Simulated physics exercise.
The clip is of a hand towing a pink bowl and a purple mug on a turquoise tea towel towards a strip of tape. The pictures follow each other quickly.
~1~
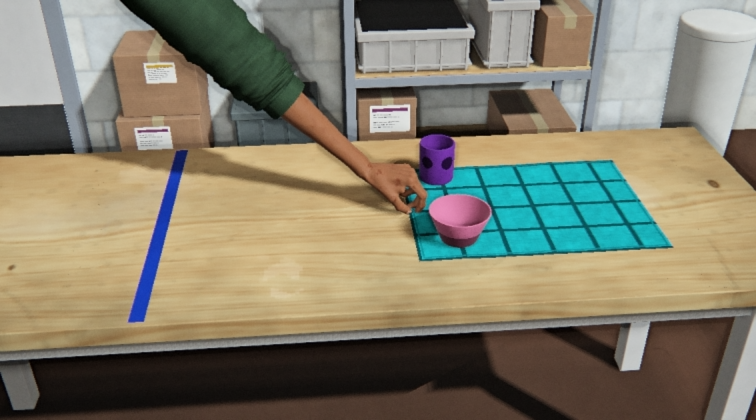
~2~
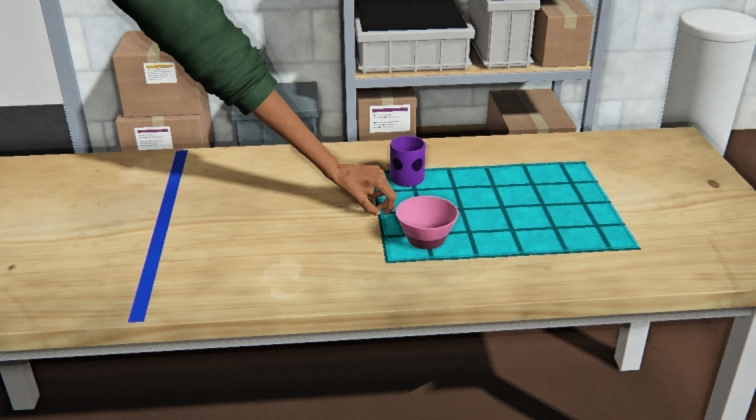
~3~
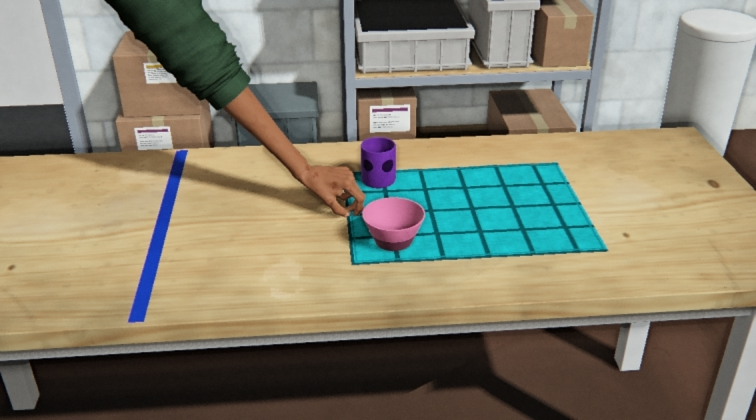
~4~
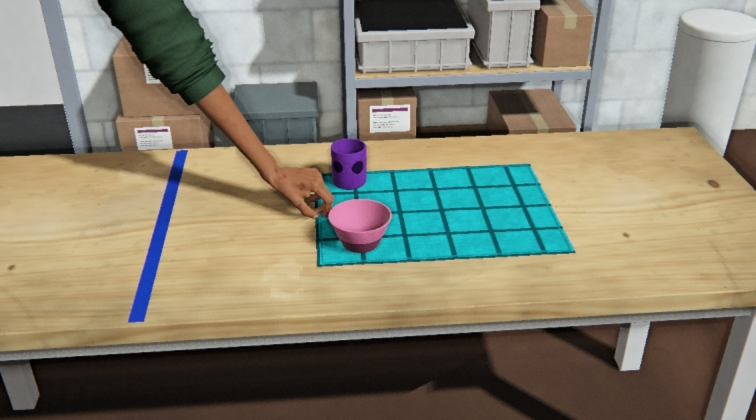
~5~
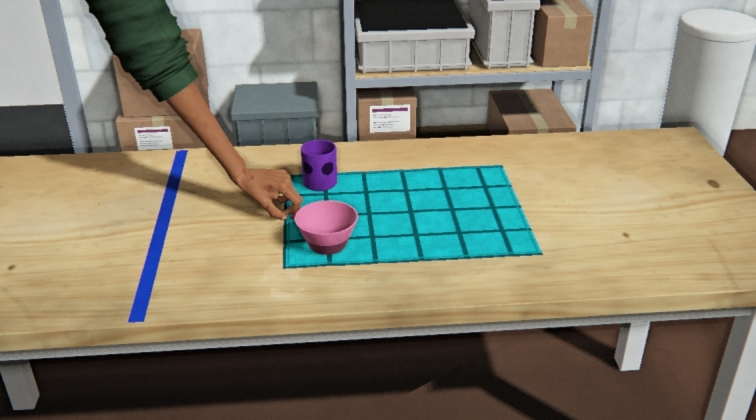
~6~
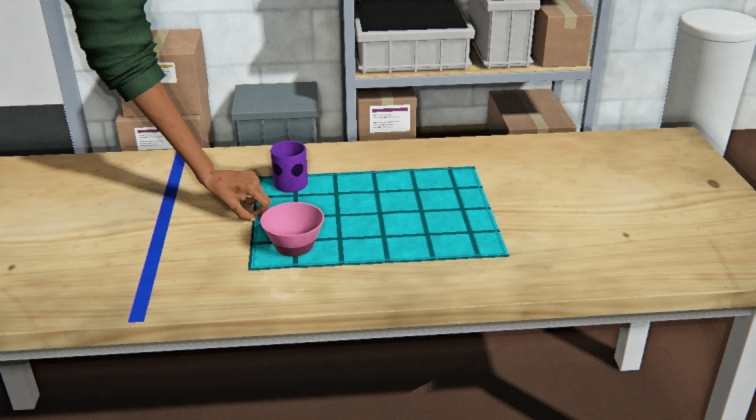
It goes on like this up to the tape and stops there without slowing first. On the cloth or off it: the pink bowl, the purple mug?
The pink bowl shoots off the front; the purple mug slides clear of the cloth.
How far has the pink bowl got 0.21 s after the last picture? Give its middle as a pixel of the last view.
Around (156, 240).
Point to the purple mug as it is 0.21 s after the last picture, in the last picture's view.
Near (168, 173).
Then, 0.10 s after the last picture, hem short of the tape; pink bowl on the cloth near (226, 236); purple mug on the cloth near (230, 170).
Then, 0.21 s after the last picture, hem at the tape; pink bowl ahead of the hem near (156, 240); purple mug ahead of the hem near (168, 173).
At rest, hem at the tape; pink bowl ahead of the hem near (58, 247); purple mug ahead of the hem near (79, 178). The pink bowl slides clear of the cloth and the purple mug leaves the cloth.
